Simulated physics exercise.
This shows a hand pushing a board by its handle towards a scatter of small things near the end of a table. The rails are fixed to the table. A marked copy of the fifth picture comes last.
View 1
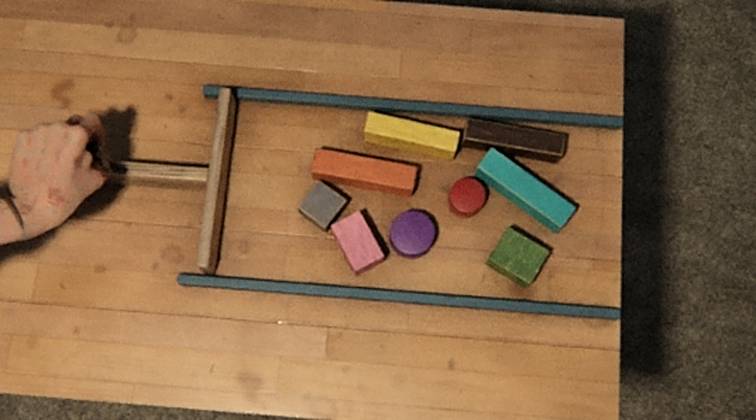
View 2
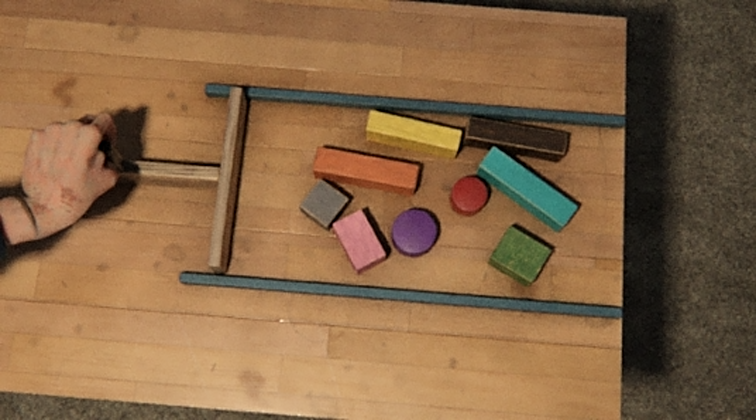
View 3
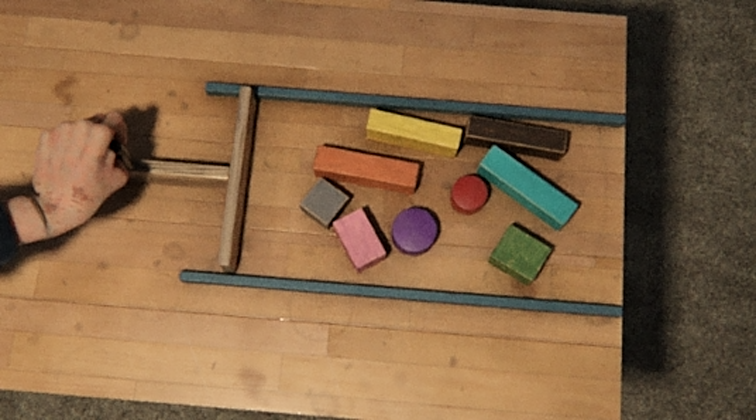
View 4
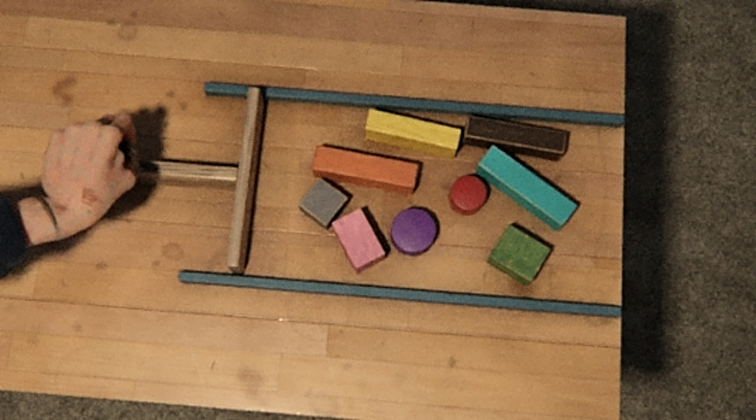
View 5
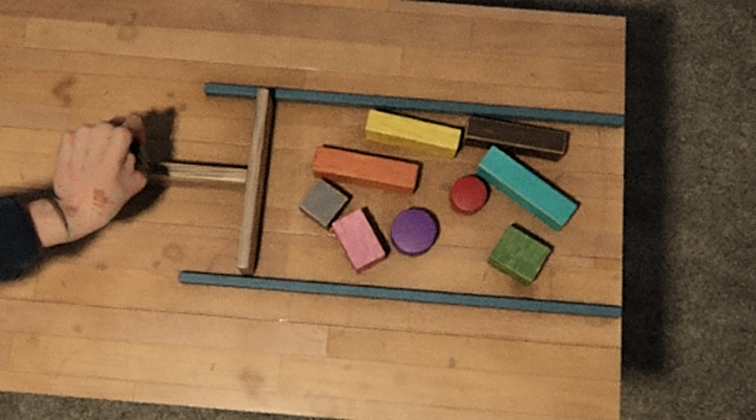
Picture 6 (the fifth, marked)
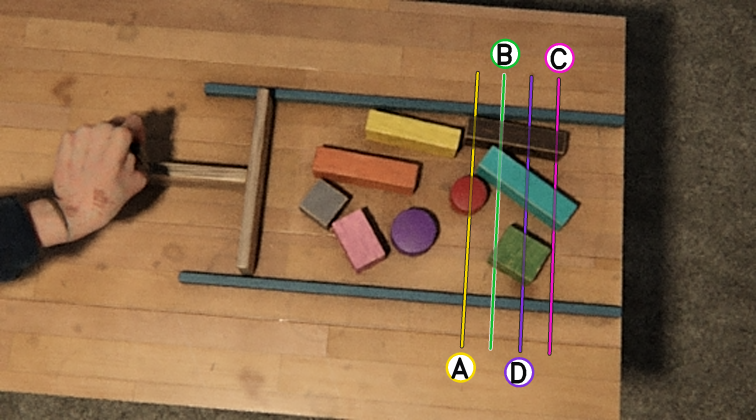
Hand sliding a wooden board by its handle slowly rightward between two blue rails, towards scattered coloured blocks that stay still.
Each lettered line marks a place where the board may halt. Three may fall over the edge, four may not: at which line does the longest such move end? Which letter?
It should halt at C.
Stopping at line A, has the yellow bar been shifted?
Yes.
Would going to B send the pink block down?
By then, no.
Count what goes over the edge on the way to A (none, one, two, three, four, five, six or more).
In all, none.
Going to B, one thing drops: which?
The black bar.
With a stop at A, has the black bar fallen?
By then, no.
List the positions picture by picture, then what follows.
The first frame shows red tin (466, 198); orange bar (364, 173); pink block (358, 244).
The second frame shows board (225, 174); green block (519, 257).
The third frame shows board (235, 173); grey block (325, 204).
The fourth frame shows board (244, 174); yellow bar (413, 134).
The fifth frame shows board (253, 176); red tin (467, 196); orange bar (365, 171); pink block (359, 242).
On the marked copy, A at (470, 204); B at (498, 207); C at (554, 211); D at (526, 209).
Taking C. A third of the way, board (362, 185); black bar (519, 140); red tin (480, 201).
Two thirds of the way, board (471, 193); black bar (621, 135); turquoise stick (591, 198).
When it is over, board (557, 200); turquoise stick over the edge; black bar over the edge; three fallen.
As for the rest, A is within the limit but short; B is within the limit but short; D is within the limit but short.
